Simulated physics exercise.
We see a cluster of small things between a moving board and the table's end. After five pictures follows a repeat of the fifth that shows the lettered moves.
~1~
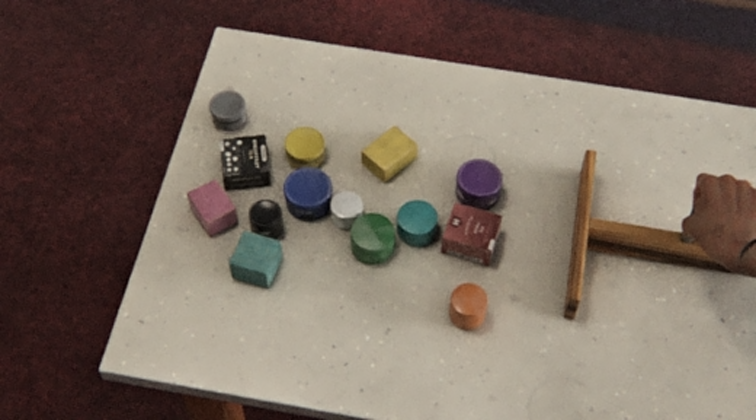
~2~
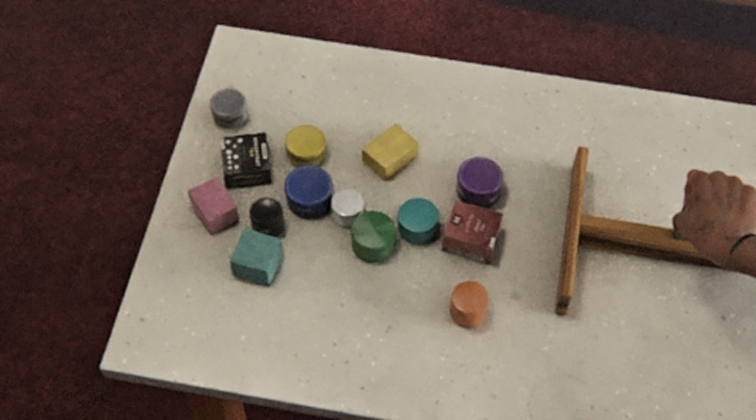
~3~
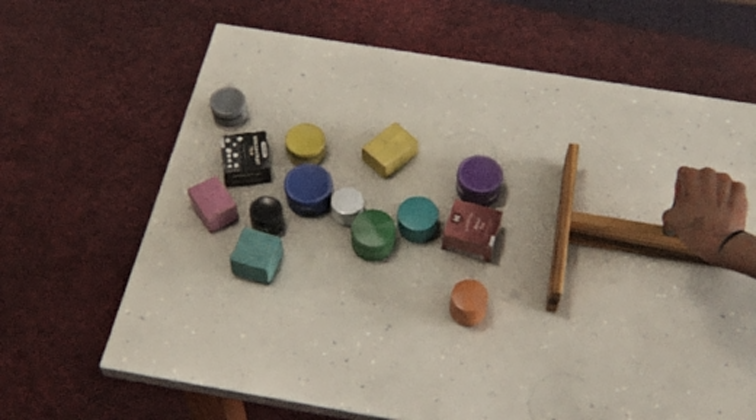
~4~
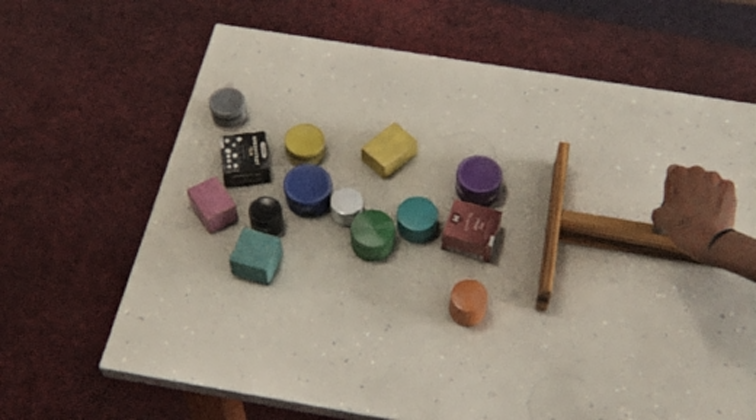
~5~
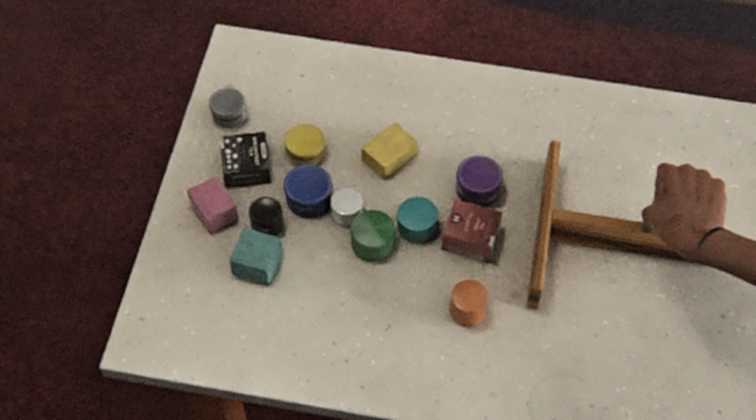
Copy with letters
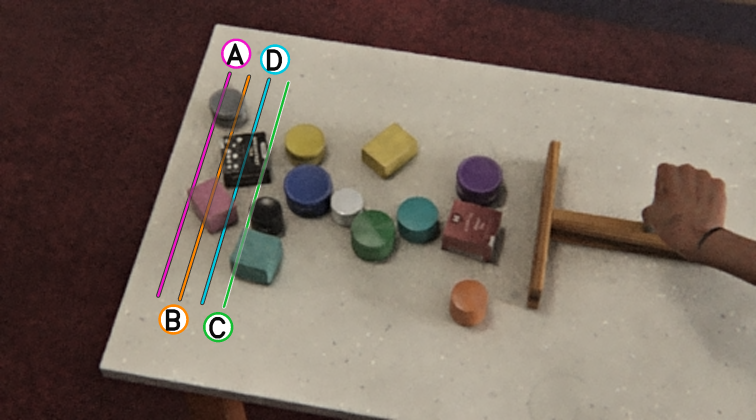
A hand slides a wooden T-shaped board slowly left toward a cluster of colourful small objects.
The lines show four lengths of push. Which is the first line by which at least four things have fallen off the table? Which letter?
Enough have fallen by B.
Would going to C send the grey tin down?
By then, no.
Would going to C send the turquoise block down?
By then, no.
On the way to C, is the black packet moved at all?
Yes.
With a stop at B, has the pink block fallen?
By then, yes.
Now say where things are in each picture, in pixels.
In the first picture, white pot (346, 211); purple jar (479, 185); orange tin (468, 307).
In the second picture, board (575, 218); pink block (213, 206).
In the third picture, board (566, 215); blue jar (309, 190).
In the fourth picture, board (556, 213); yellow jar (305, 146).
In the fifth picture, board (547, 212); turquoise block (256, 257); grey tin (228, 109); black tub (266, 217).
On the marked copy, A at (196, 178); B at (216, 181); C at (258, 188); D at (238, 185).
With B. Early on, board (427, 193); orange tin (460, 306); blue jar (287, 189).
Further on, board (309, 174); pink block (179, 209); blue jar (213, 184).
At the end, board (218, 159); pink block over the edge; grey tin over the edge; five fallen.
As for the rest, A drops five, but is farther than needed; C drops only one; D drops only one.
